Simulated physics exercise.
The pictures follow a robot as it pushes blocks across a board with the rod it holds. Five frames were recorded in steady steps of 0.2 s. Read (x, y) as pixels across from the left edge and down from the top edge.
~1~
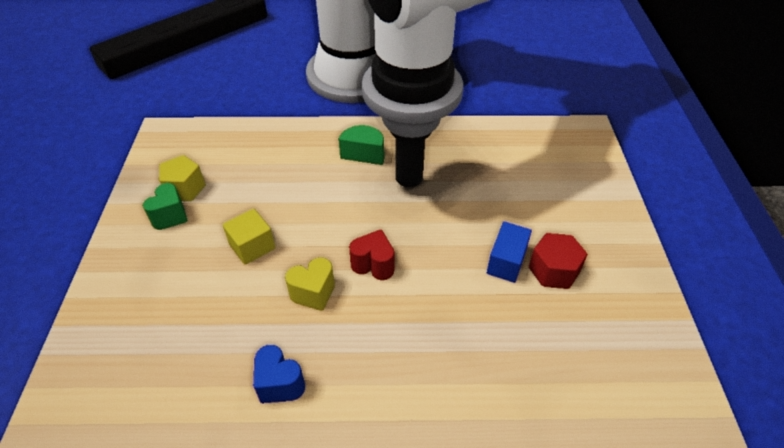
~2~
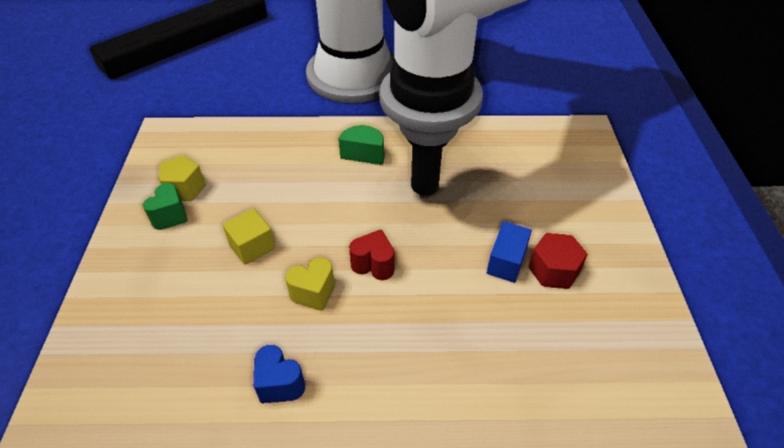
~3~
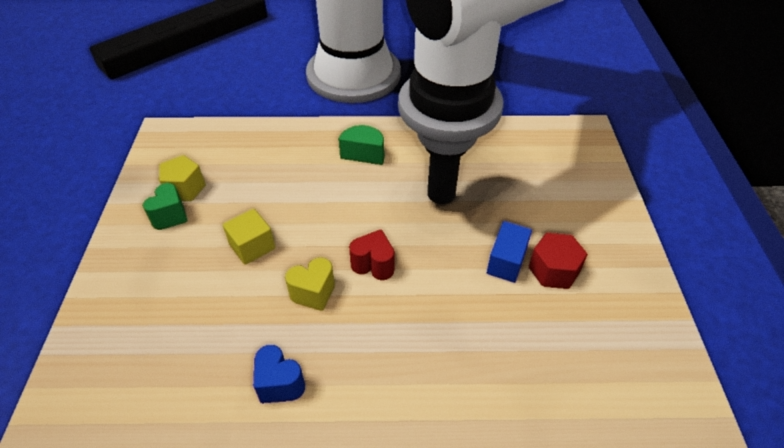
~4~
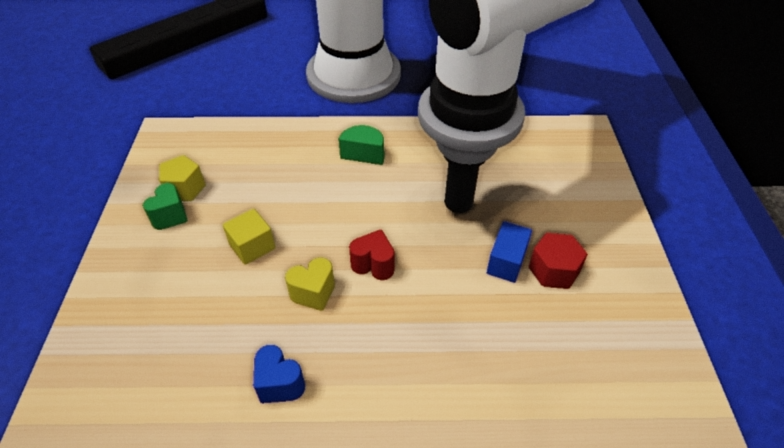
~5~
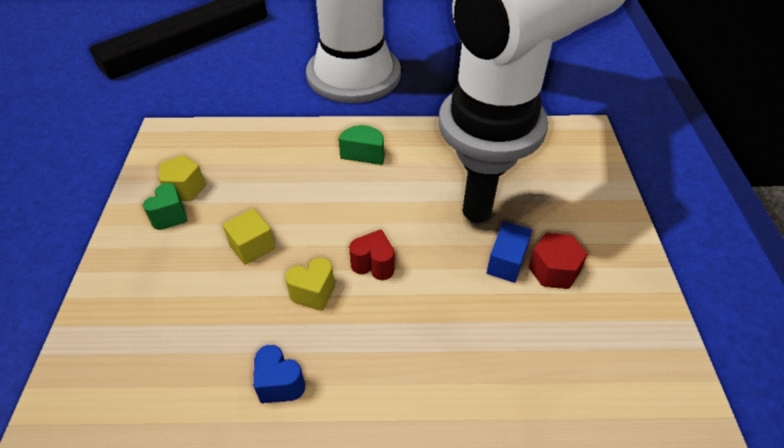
To begin with, a robot arm holds its black rod over a wooden board, near a green block and among scattered yellow, red, green and blue blocks. The arm then moves the rod steadily right and slightly toward the viewer, close to the blue oblong block beside the red six-sided one, while every block stays still.
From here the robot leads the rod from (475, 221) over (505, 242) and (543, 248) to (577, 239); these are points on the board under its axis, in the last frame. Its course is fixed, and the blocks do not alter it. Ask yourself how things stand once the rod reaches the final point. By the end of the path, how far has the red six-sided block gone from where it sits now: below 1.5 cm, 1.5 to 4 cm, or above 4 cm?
Distance: 1.5 to 4 cm.
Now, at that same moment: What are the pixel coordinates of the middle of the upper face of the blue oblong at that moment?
I expect it at (528, 257).
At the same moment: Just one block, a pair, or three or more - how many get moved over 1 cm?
Of all the blocks, two travel more than a centimetre.
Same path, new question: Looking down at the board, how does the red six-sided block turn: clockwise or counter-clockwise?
Top view: Counterclockwise.
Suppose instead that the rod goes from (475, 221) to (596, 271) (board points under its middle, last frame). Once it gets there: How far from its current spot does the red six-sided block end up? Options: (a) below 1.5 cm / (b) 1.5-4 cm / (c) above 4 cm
The one that fits is c, above 4 cm.
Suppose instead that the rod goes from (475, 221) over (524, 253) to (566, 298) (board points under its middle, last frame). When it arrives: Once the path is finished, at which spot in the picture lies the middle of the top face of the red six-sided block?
The middle of the upper face of the red six-sided block will lie at about (616, 281) in the picture.
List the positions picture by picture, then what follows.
Rod's lower end (409, 178); blue oblong (512, 241); red six-sided block (561, 250), in the first picture.
Rod (425, 186); blocks still, in the second picture.
Rod (441, 194); blocks still, in the third picture.
Rod (459, 203); blocks still, in the fourth picture.
Rod (477, 212); blue oblong (512, 241); red six-sided block (561, 250), in the fifth picture.
What follows on the original path. One third of the way, rod (507, 234); blue oblong (521, 251), turned 25° clockwise; red six-sided block (571, 258).
Two thirds of the way, rod (547, 240); blue oblong (528, 257), turned 60° clockwise; red six-sided block (582, 266), turned 30° anticlockwise.
At the end, rod (581, 230); blue oblong (528, 257), turned 60° clockwise; red six-sided block (582, 266), turned 30° anticlockwise.
